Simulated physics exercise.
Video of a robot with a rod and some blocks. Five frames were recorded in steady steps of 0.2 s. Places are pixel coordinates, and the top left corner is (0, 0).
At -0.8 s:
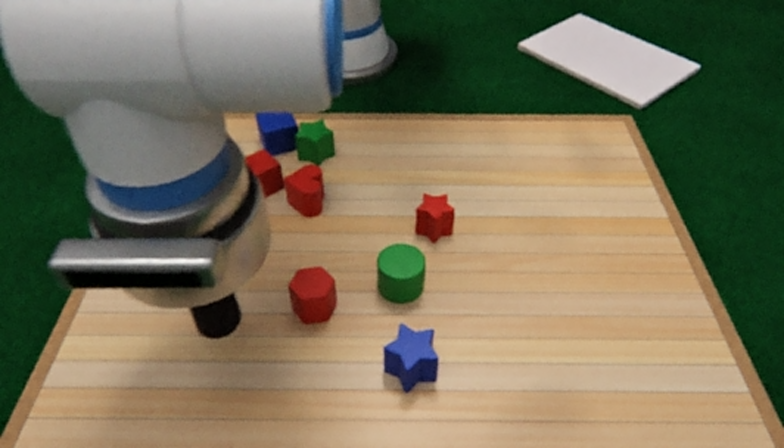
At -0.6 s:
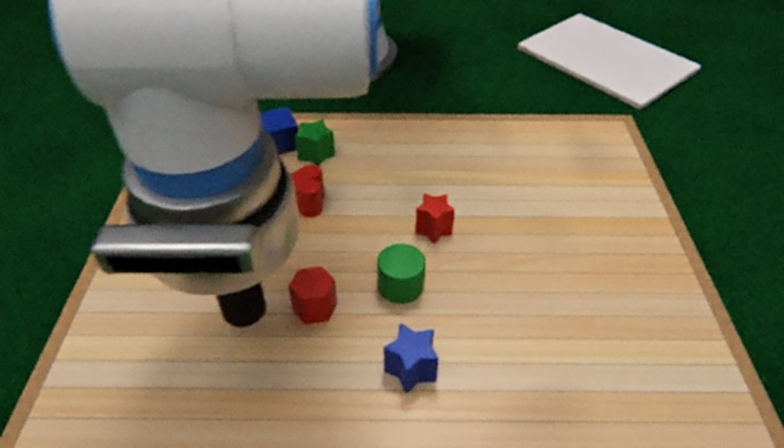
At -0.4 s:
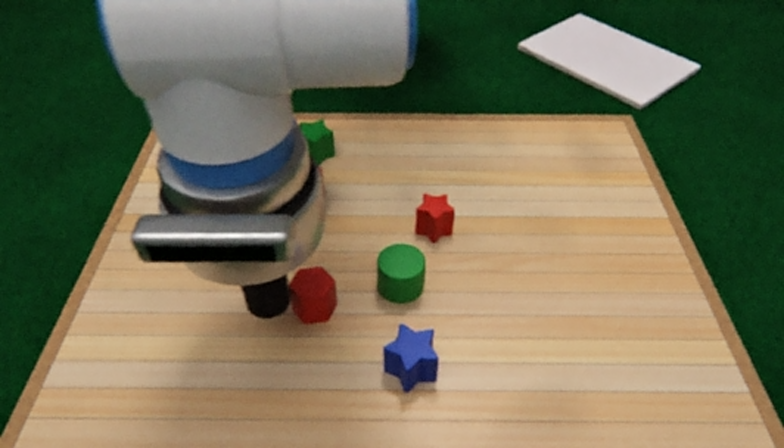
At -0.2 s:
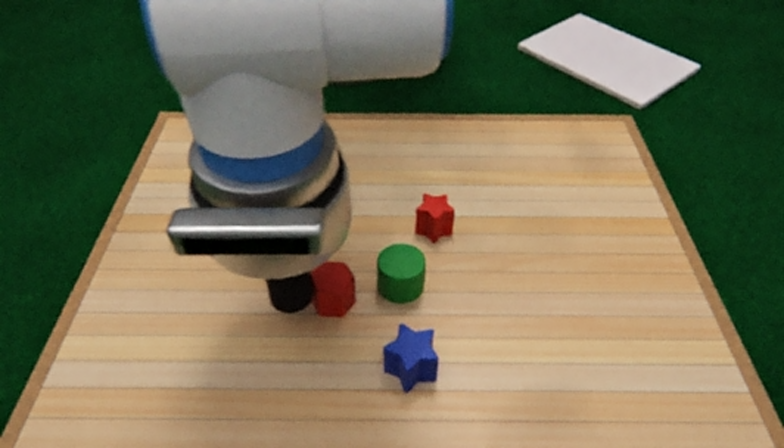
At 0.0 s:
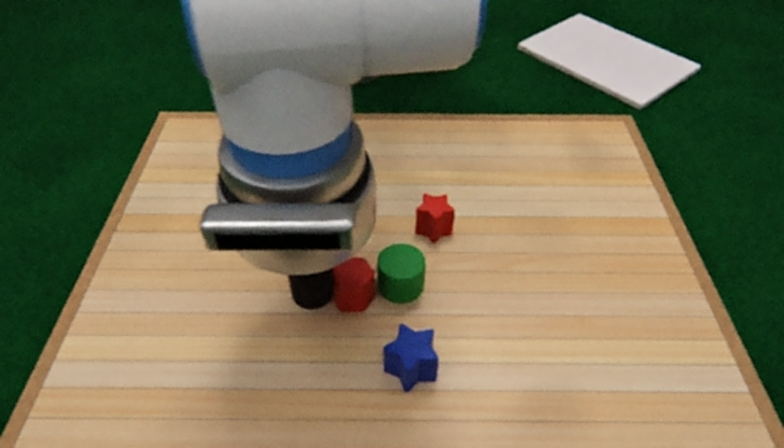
A white and blue robot arm with a black rod reaches over a light wooden board on green cloth, seen from above at a fixed angle. Red, green and blue blocks sit at upper left, with a red star, green cylinder, blue star and red hexagonal block nearer the middle. The arm glides right, hiding the upper-left blocks, and its rod pushes the hexagonal block rightward toward the still cylinder.
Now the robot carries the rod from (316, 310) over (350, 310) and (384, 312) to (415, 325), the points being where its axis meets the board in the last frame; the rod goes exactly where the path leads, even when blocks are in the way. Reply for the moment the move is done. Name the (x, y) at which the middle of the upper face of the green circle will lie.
The middle of the upper face of the green circle will lie at about (453, 241) in the picture.
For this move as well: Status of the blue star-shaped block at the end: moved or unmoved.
It is not moved.
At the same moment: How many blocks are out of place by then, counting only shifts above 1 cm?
The answer will be two.
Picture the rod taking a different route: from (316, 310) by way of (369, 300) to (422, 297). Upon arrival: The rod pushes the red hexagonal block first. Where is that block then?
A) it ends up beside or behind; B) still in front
B.
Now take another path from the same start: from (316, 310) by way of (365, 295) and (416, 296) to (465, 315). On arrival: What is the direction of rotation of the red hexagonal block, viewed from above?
It spins anti-clockwise.
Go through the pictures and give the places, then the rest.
The first frame shows tip of the rod at (219, 321), middles of tops, red hexagonal block at (312, 282), green circle at (401, 260), blue star-shaped block at (413, 345).
The second frame shows rod at (245, 310), nothing pushed.
The third frame shows rod at (269, 302), nothing pushed.
The fourth frame shows rod at (292, 297), red hexagonal block at (331, 276).
The fifth frame shows rod at (313, 293), red hexagonal block at (352, 271), green circle at (401, 260), blue star-shaped block at (413, 345).
The first path, step by step. Halfway along, rod at (367, 293); red hexagonal block at (401, 267); green circle at (438, 248).
At the end, rod at (416, 309); red hexagonal block at (425, 266), turned 25° anticlockwise; green circle at (453, 241); blue star-shaped block unmoved.
